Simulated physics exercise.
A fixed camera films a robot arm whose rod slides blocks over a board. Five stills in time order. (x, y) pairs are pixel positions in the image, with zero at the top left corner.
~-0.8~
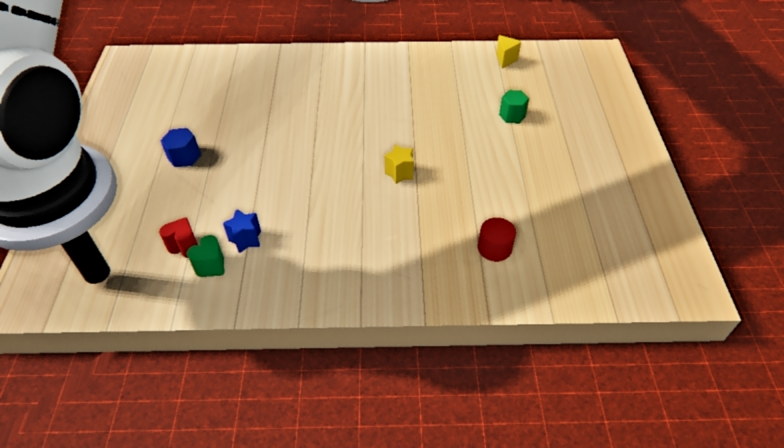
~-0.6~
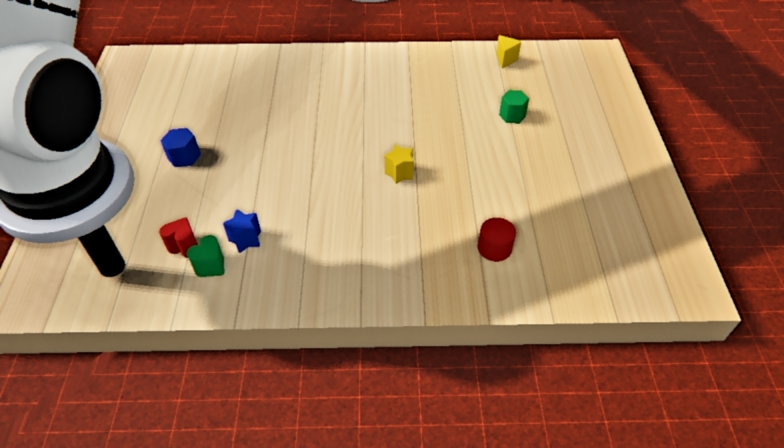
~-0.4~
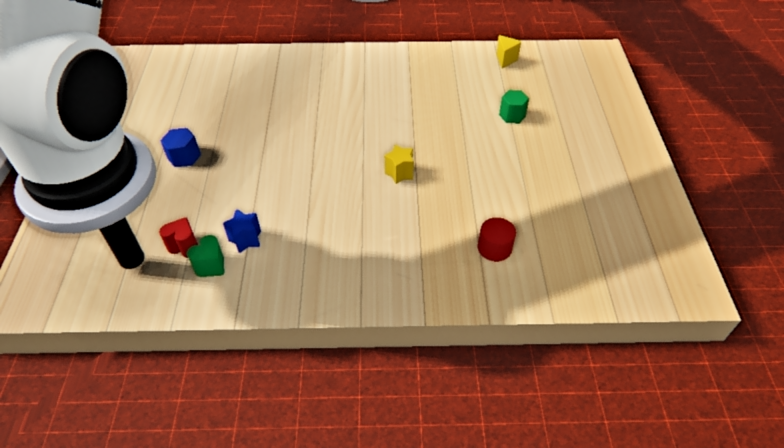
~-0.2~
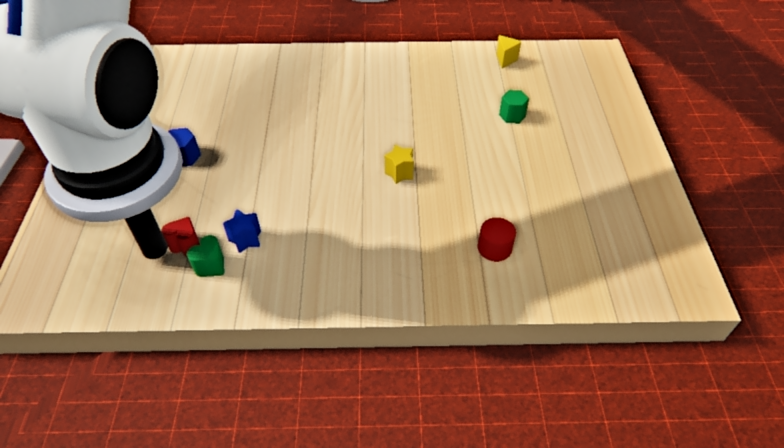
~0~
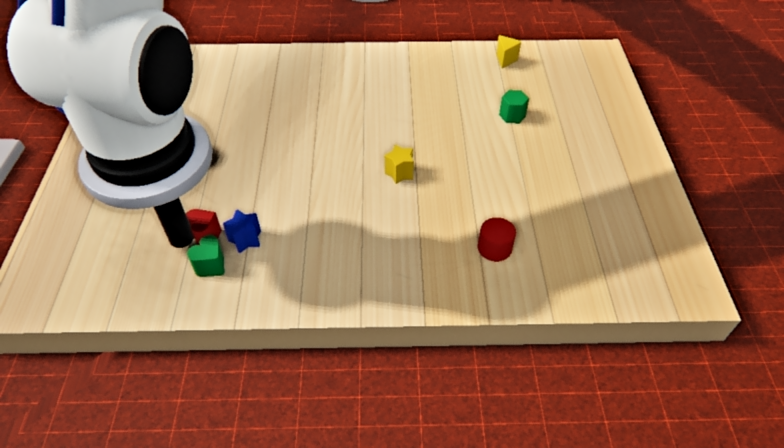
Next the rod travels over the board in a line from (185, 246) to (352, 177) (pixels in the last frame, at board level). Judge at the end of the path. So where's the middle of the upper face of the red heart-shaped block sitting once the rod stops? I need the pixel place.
It sits at (368, 150).
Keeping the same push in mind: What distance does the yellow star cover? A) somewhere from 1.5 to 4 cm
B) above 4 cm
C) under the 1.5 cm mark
Choice C: Under the 1.5 cm mark.
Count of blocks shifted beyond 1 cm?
The count is two.
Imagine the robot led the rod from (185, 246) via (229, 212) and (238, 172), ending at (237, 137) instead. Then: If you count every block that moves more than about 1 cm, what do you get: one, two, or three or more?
One block shifts.
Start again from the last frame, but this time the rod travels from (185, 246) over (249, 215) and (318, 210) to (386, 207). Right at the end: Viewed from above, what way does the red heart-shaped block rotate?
Answer: Against the clock.
On the path given first. One third of the way, rod at (244, 214); red heart-shaped block at (261, 194); blue star at (258, 220), turned 45° clockwise.
Two thirds of the way, rod at (299, 192); red heart-shaped block at (316, 171); blue star at (259, 220), turned 50° clockwise.
At the end, rod at (351, 170); red heart-shaped block at (368, 150); green heart-shaped block unmoved; blue star at (259, 220), turned 50° clockwise; yellow star unmoved.
